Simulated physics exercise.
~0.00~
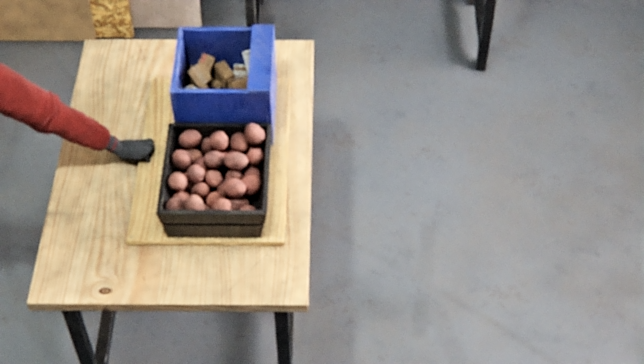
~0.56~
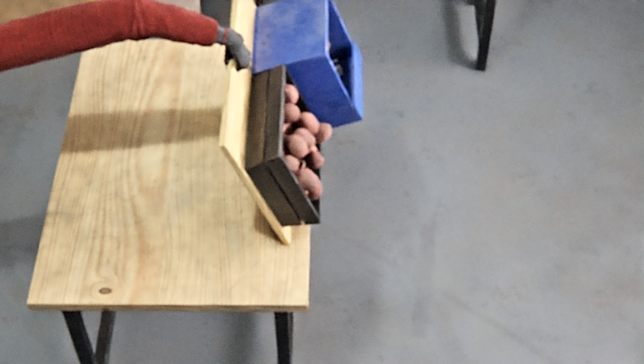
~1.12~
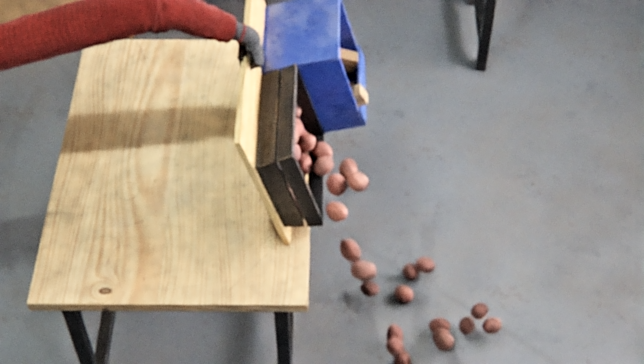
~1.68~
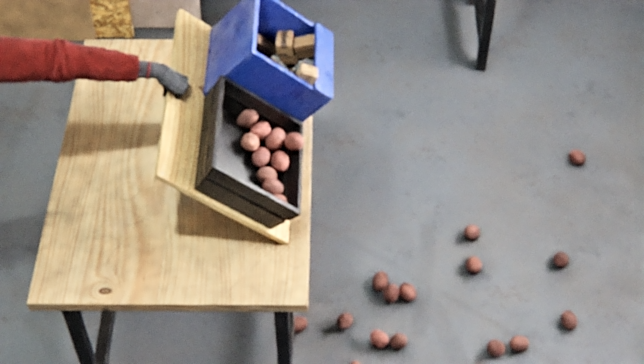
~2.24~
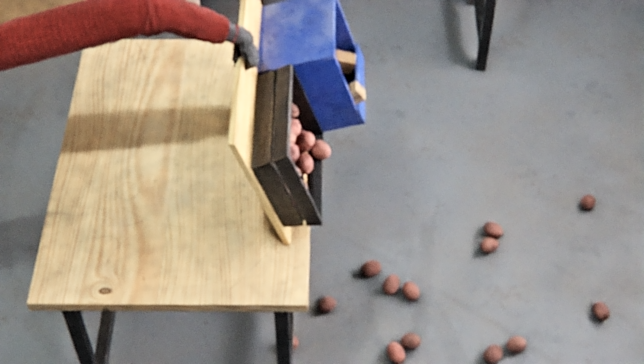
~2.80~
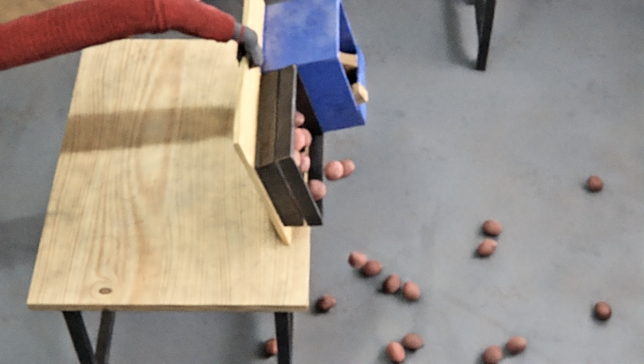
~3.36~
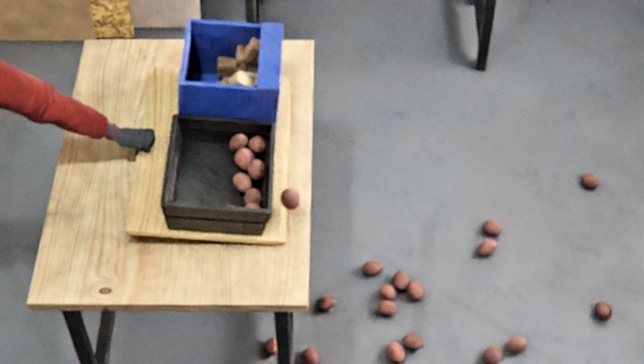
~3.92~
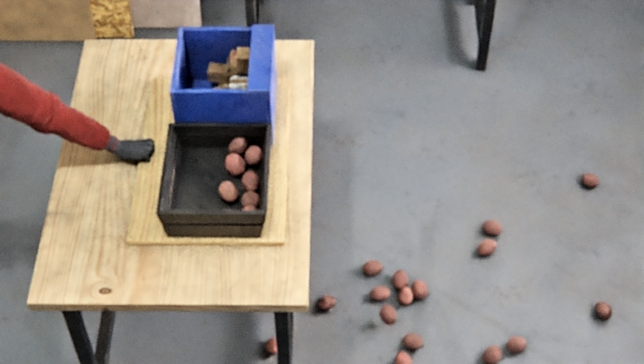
A red-sleeved arm with a dark glove reaches from the left, seen from above, and grips a board on a wooden table over a grey floor. Screwed to the board are a blue container holding small tan parcels and, nearer the viewer, a black one full of red potatoes. The hand tips the board steeply to the right, and potatoes tumble to the floor. It lowers the board partway, then raises it again, spilling a few more. Finally it lays the board flat, leaving a handful of potatoes in the black container, many scattered below, and the parcels still in the blue one.
